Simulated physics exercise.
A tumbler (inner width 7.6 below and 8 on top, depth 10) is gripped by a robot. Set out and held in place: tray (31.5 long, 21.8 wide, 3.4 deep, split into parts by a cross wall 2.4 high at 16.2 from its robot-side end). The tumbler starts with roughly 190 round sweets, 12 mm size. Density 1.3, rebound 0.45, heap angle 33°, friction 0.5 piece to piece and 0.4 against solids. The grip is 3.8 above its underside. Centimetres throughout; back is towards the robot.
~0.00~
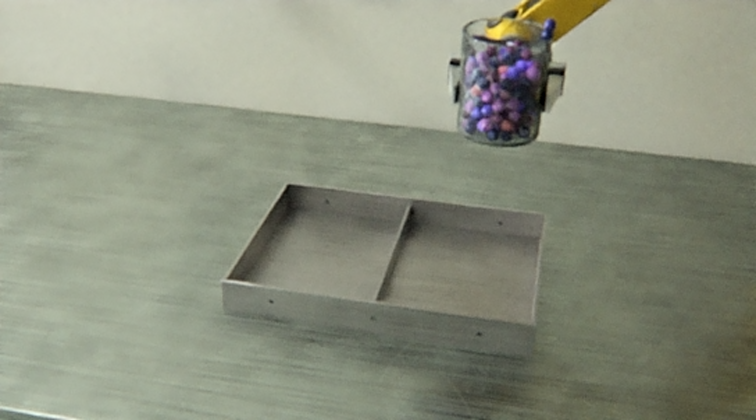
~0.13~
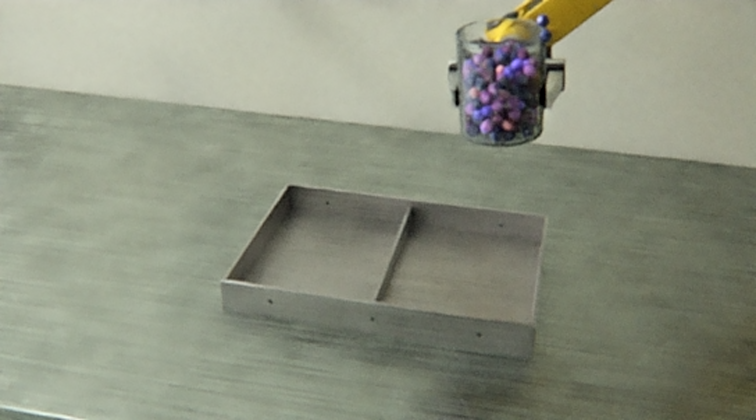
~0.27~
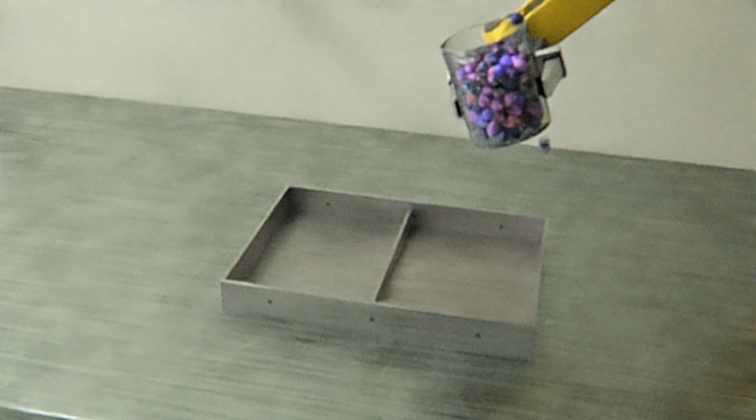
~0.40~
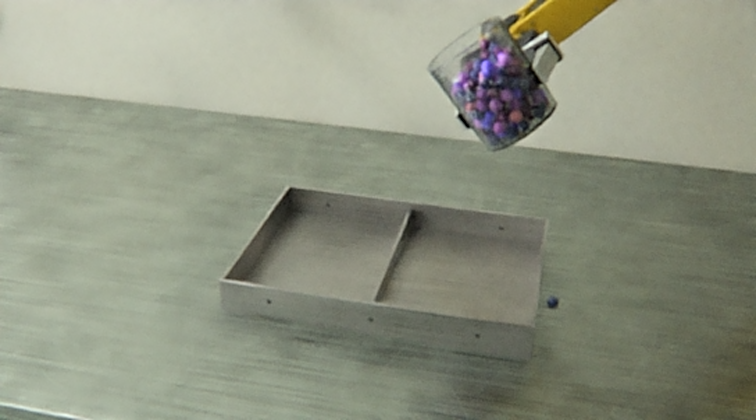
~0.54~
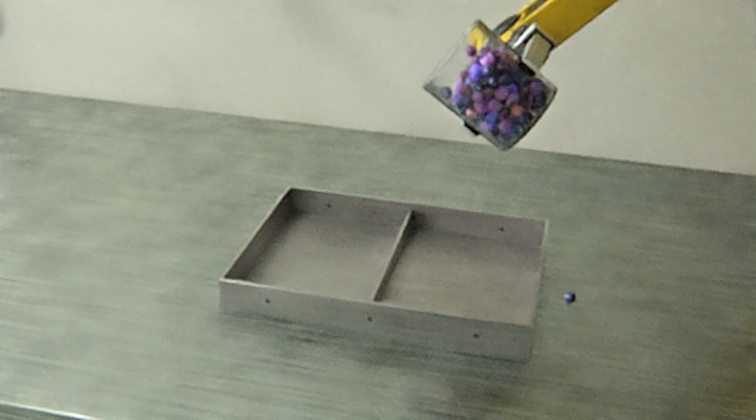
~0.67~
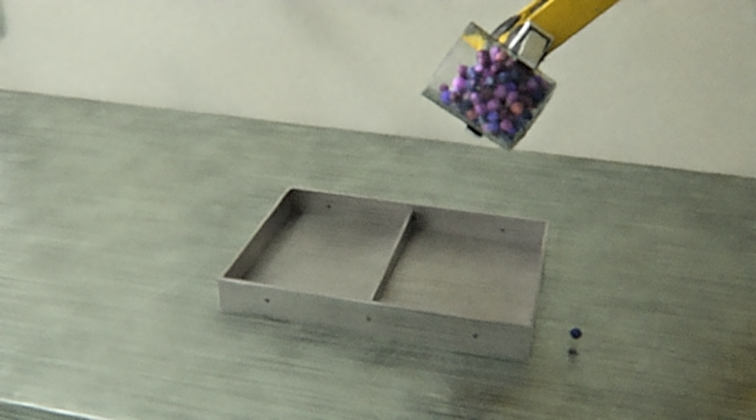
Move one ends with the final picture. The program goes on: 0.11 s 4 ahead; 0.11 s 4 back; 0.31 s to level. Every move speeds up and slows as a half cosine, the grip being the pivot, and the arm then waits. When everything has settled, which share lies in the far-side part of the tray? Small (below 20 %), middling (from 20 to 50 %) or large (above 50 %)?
Share in the far-side part of the tray: Small (below 20 %).
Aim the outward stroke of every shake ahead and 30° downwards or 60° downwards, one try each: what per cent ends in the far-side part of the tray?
About 0 and 0 per cent.
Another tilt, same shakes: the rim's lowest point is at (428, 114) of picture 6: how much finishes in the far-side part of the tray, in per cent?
Some 35 per cent.
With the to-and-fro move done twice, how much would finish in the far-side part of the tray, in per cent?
Then about 15 per cent.
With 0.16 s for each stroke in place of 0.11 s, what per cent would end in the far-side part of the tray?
In that case some 0 per cent.
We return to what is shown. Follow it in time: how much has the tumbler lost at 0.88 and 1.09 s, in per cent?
In turn: 5, 10.
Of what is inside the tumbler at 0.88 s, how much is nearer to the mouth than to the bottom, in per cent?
Roughly 45 per cent.
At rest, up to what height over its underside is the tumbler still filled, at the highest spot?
Roughly 8.5 cm.
By 0.88 s, tilted 60° forward, highest piece 26 above the table; 181 in the tumbler, 1 on the table or floor, 8 in flight or on a rim.
By 1.09 s, tilted 16° forward, highest piece 29 above the table; 173 in the tumbler, 11 in the far-side part, 5 in the robot-side part, 1 on the table or floor.
By 1.40 s, level, highest piece 27 above the table; 172 in the tumbler, 12 in the far-side part, 5 in the robot-side part, 1 on the table or floor.
By 2.45 s, level, highest piece 27 above the table; 172 in the tumbler, 12 in the far-side part, 5 in the robot-side part, 1 on the table or floor.
Final count, 172 in the tumbler, 12 in the far-side part, 5 in the robot-side part, 1 on the table or floor. That is 6 % in the far-side part of the tray.
